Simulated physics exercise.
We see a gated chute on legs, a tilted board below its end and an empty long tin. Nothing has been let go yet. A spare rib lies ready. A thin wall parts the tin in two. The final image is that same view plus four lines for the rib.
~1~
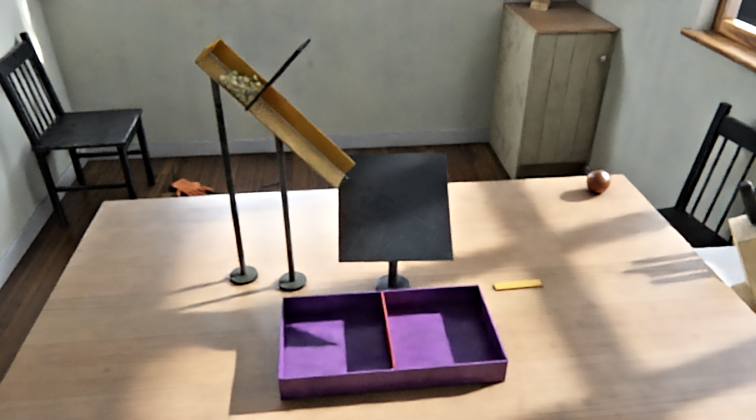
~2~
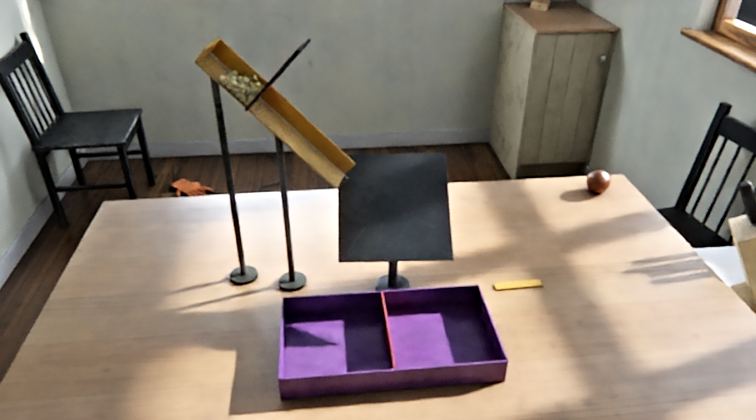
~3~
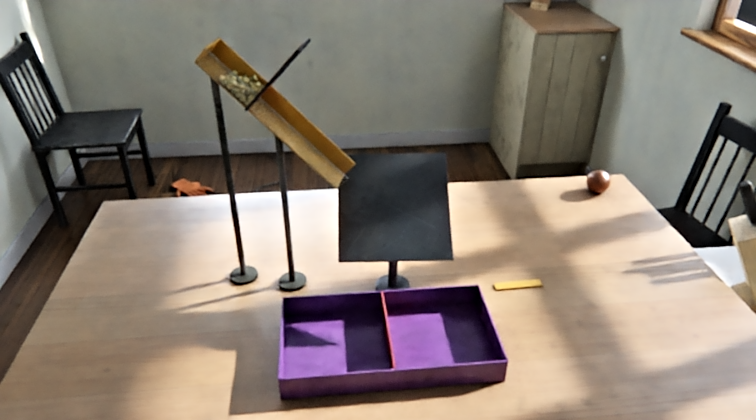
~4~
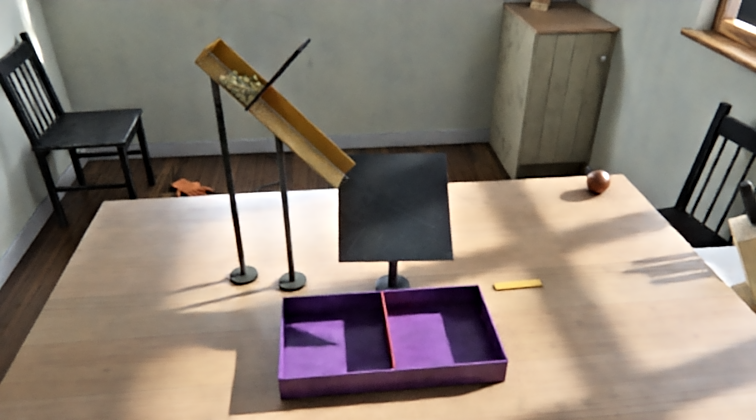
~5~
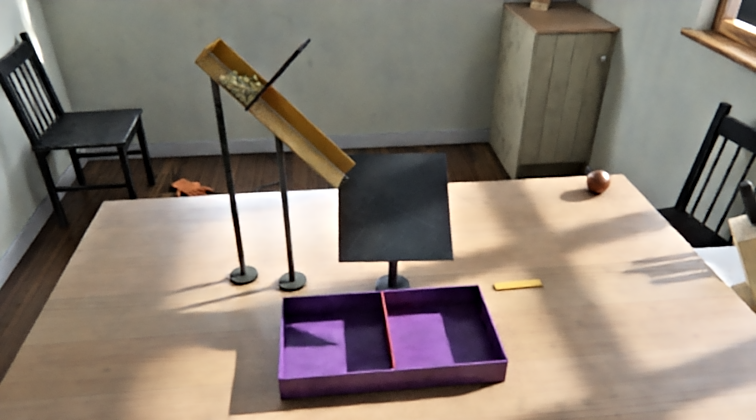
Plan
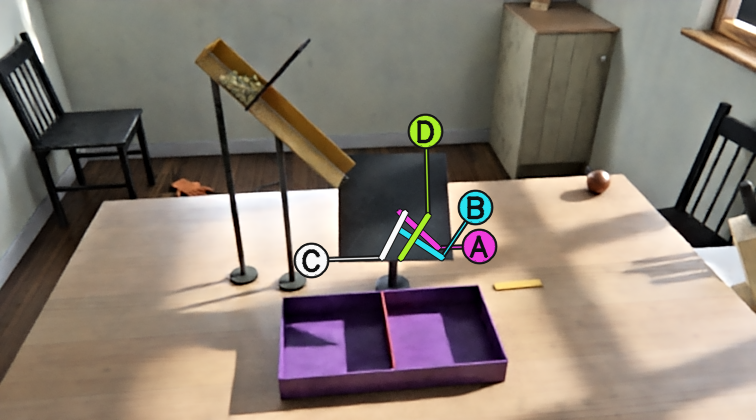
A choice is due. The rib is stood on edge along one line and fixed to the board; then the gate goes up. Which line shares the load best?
The answer is line D.
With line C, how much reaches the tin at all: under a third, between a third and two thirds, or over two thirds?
Line C gives over two thirds.
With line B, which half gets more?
Right.
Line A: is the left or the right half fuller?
Right.
On the marked copy, line A from (399, 212) to (438, 247); line B from (397, 228) to (441, 257); line C from (405, 212) to (382, 257); line D from (428, 215) to (400, 258).
Choosing A, of what is caught, a small part in the left half, nearly all in the right.
Choosing B, of what is caught, a small part in the left half, nearly all in the right.
Choosing C, of what is caught, nearly all in the left half, a small part in the right.
Choosing D, of what is caught, about two thirds in the left half, about a third in the right.
